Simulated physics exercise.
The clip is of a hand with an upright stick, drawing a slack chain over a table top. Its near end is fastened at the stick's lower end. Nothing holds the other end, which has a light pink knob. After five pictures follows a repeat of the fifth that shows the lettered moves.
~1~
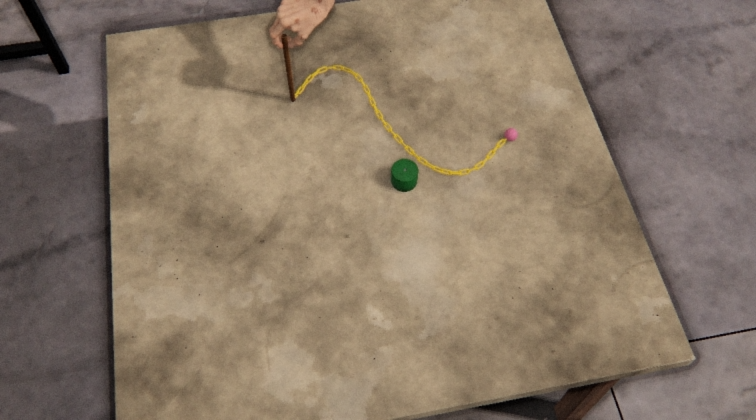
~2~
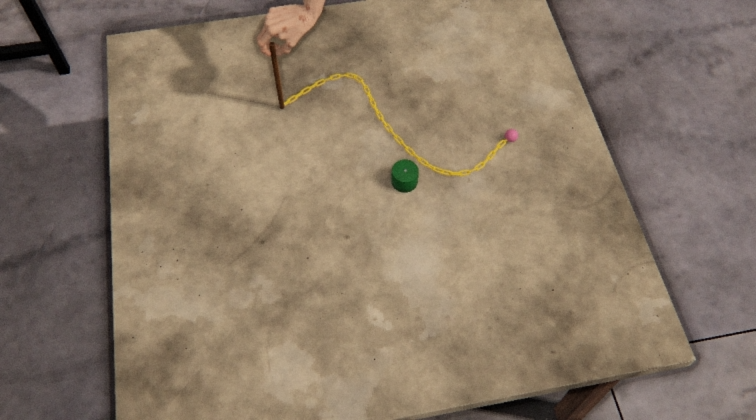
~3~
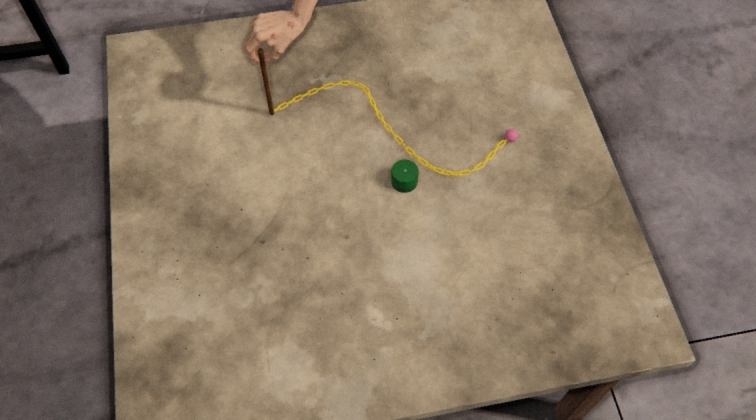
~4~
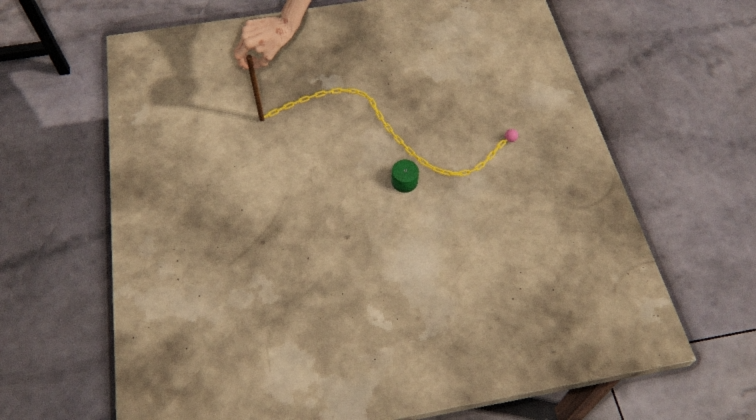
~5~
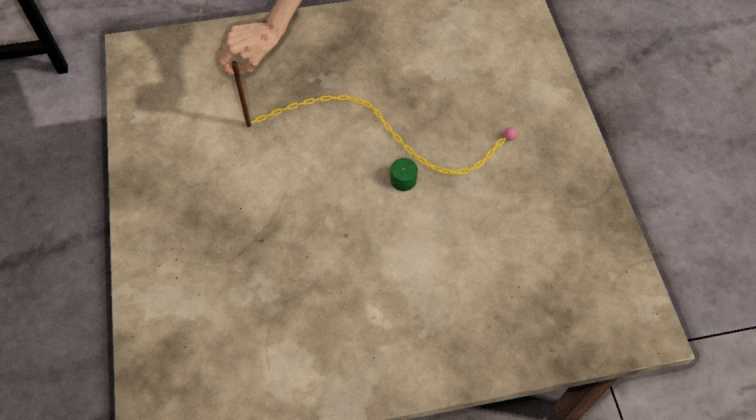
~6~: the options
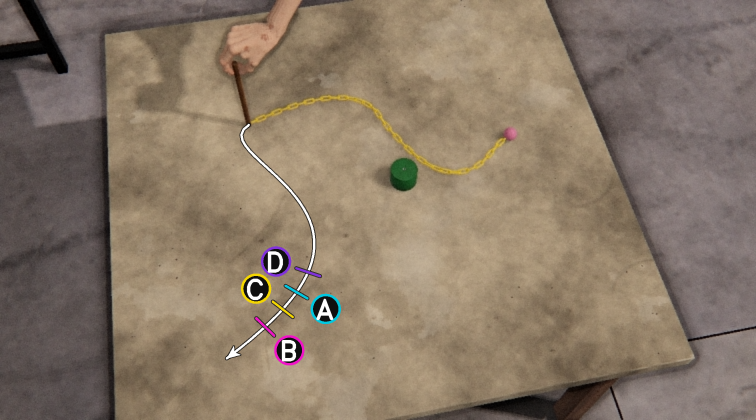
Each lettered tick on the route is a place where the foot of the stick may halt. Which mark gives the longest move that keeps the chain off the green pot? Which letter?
At C, and not beyond.
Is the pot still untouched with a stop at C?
For that mark, yes.
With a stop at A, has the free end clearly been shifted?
By then, no.
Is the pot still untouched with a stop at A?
Yes.
On the marked copy, A at (297, 292); B at (265, 327); C at (283, 309); D at (308, 272); the route from (249, 125) via (313, 234) to (227, 358).
With C. Early on, foot of the stick (279, 179), middle of the chain (388, 130), free end (510, 134).
Further on, foot of the stick (314, 245), middle of the chain (387, 131), free end (510, 134).
At the end, foot of the stick (283, 310), middle of the chain (374, 172), free end (510, 134); nothing has been touched.
As for the rest, A is safe but short; B brings the chain against the pot; D is safe but short.
